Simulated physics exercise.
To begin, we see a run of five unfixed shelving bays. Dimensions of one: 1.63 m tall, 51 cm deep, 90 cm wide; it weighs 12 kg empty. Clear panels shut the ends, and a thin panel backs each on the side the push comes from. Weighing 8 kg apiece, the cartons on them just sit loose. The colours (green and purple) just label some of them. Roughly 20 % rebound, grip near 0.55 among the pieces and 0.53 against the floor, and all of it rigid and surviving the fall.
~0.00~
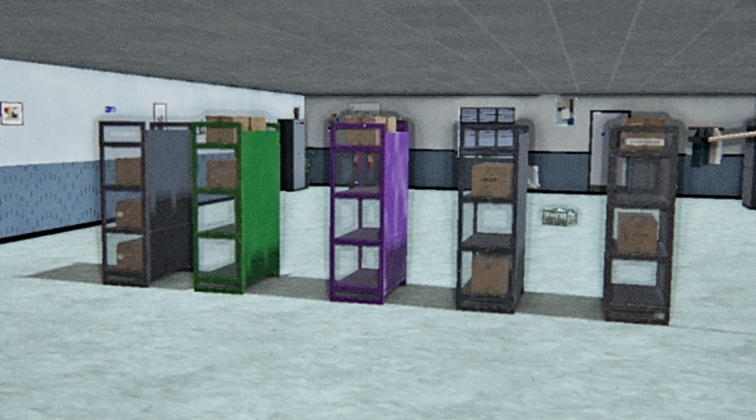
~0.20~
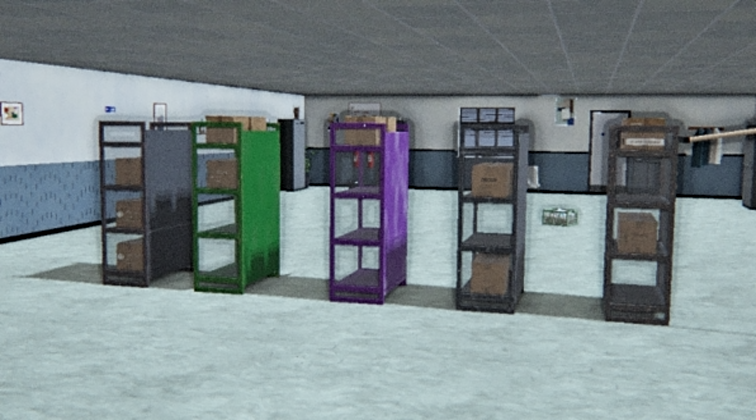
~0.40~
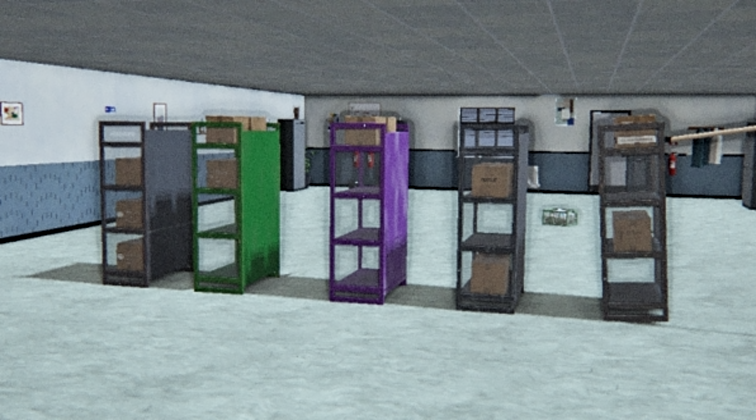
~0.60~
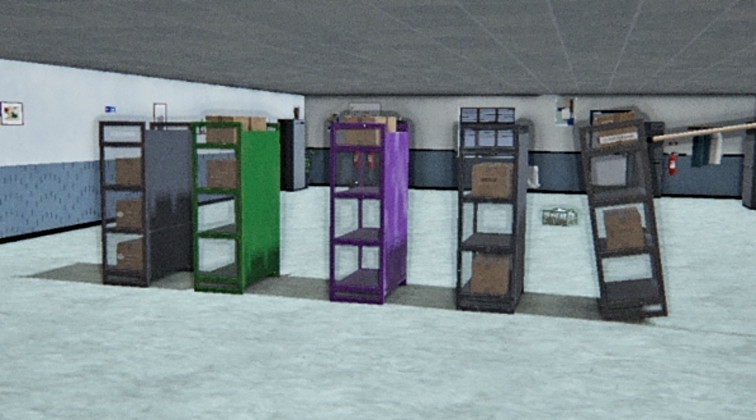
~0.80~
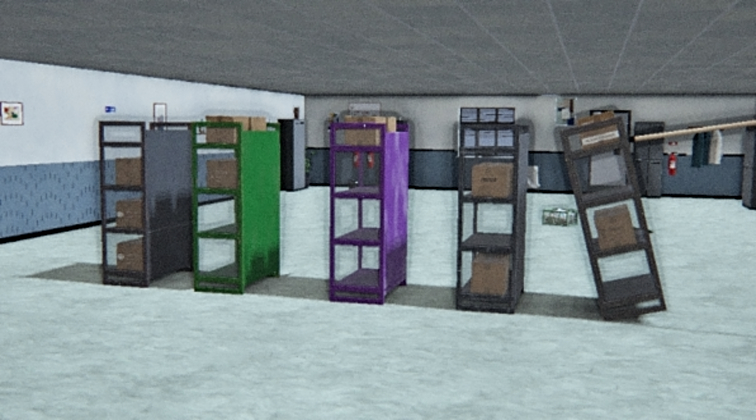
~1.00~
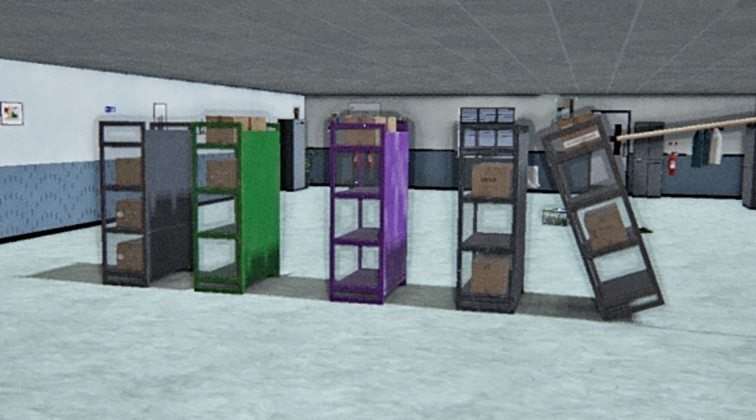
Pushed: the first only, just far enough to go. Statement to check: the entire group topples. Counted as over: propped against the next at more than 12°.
Chain reaction: Unbroken.
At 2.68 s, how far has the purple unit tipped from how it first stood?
Angle from initial pose, roughly 15 deg - estimate.
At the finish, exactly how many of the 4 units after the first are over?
That makes 4 in total.
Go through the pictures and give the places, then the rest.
In the first picture (pixels give the middle of a visible side), pole end (706, 140) 17 cm from the first unit; purple unit (357, 214); green unit (217, 209); none of the others has stirred.
The second picture shows pole end (687, 140) 34 mm from the first unit; purple unit (357, 214).
The third picture shows pole end (669, 140) pushing; green unit (217, 209); none of the others has stirred.
The fourth picture shows pole end (651, 140) pushing; purple unit (357, 214); none of the others has stirred.
The fifth picture shows pole end (632, 139) pushing; green unit (217, 209); none of the others has stirred.
The sixth picture shows pole end (615, 139) pushing; purple unit (357, 214); green unit (217, 209); none of the others has stirred.
After 2.68 s, 6 cartons spilt or dropped; 2 of the 4 other units over; purple unit 14° from how it stood.
After 4.40 s, 12 cartons spilt or dropped; 4 of the 4 other units over; purple unit 63° from how it stood; green unit 49° from how it stood.
In the end (5.5 s), 16 cartons spilt or dropped; 4 of the 4 other units over; purple unit 69° from how it stood; green unit 61° from how it stood. Not one is left standing. From the last view, middles, purple unit near (279, 234), green unit near (152, 220).
